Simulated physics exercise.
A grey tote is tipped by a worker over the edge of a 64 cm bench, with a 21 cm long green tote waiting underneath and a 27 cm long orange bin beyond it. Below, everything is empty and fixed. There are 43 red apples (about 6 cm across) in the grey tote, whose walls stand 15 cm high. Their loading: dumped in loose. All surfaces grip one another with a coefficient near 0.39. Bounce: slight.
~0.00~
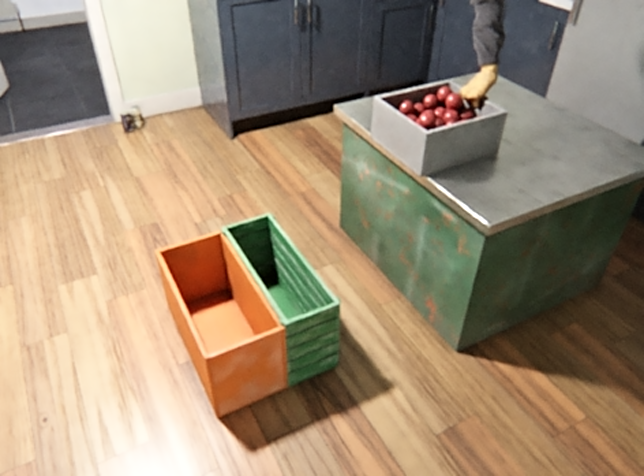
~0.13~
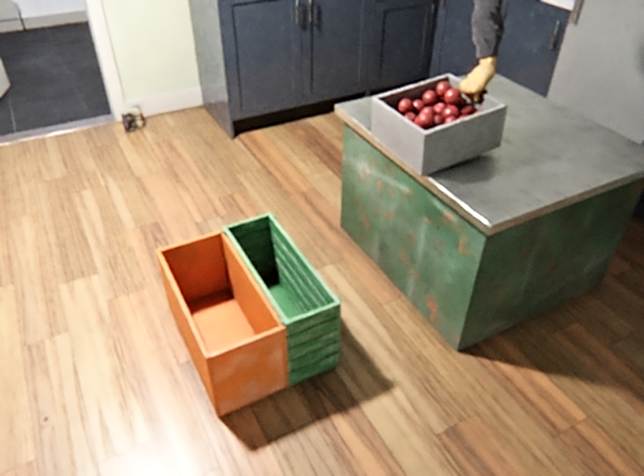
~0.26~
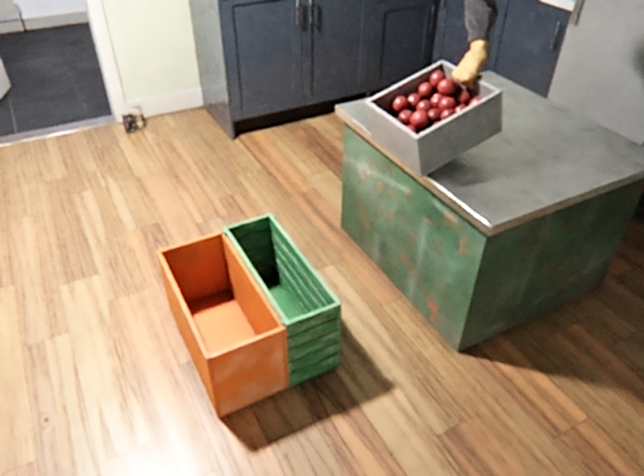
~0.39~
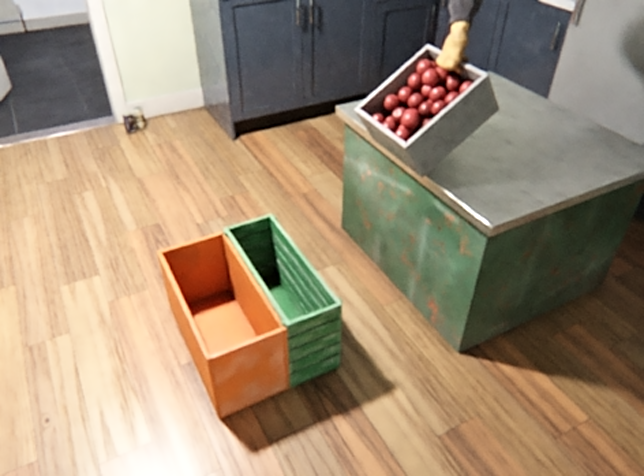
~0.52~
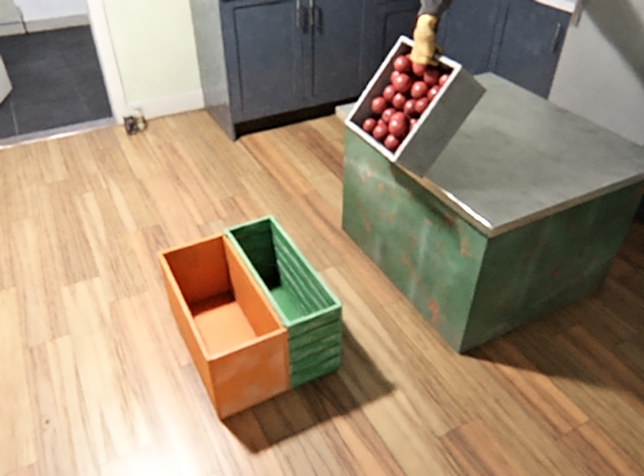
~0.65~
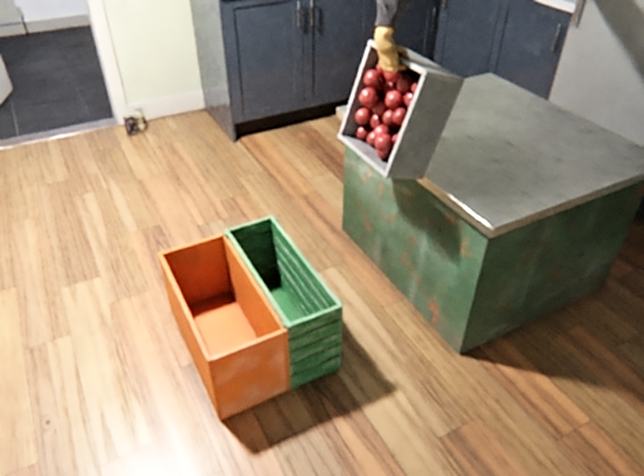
A gloved hand at the far rim of a grey tote of red apples tilts it steadily leftward on a grey-topped green bench, until it leans steeply over the edge, its apples still inside. The fixed camera looks down into a room with pale wooden flooring and dark blue cupboards behind. Left of the bench, an open orange bin and a green tote sit motionless side by side on the floor.
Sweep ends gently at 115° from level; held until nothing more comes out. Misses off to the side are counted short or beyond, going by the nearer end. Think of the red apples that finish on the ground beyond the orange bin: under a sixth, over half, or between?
Below a sixth of the load should end up on the ground beyond the orange bin.
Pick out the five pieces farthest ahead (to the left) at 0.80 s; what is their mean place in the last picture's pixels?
Their mean place is near (342, 152).
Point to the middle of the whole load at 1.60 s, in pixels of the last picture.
Somewhere about (321, 310) in pixels.
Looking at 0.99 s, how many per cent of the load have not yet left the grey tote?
Share still inside is roughly 45 %.
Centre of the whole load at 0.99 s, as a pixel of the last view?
The middle of the load sits near (347, 176).
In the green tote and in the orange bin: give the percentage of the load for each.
Roughly 25 and 0 per cent.
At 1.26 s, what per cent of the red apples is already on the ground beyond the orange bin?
0 % by then.
After 0.80 s, tilt 92°; 40 still in the grey tote and 3 in the air.
After 0.99 s, tilt 111°; 20 still in the grey tote, 1 in the green tote and 22 in the air.
After 1.26 s, tilt 115°; 9 in the green tote, 12 on the ground short of the green tote and 22 in the air.
Final count (at 1.60 s), 11 in the green tote, 31 on the ground short of the green tote and 1 on the ground beyond the orange bin. Asked share, 1 of 43, 2 per cent.
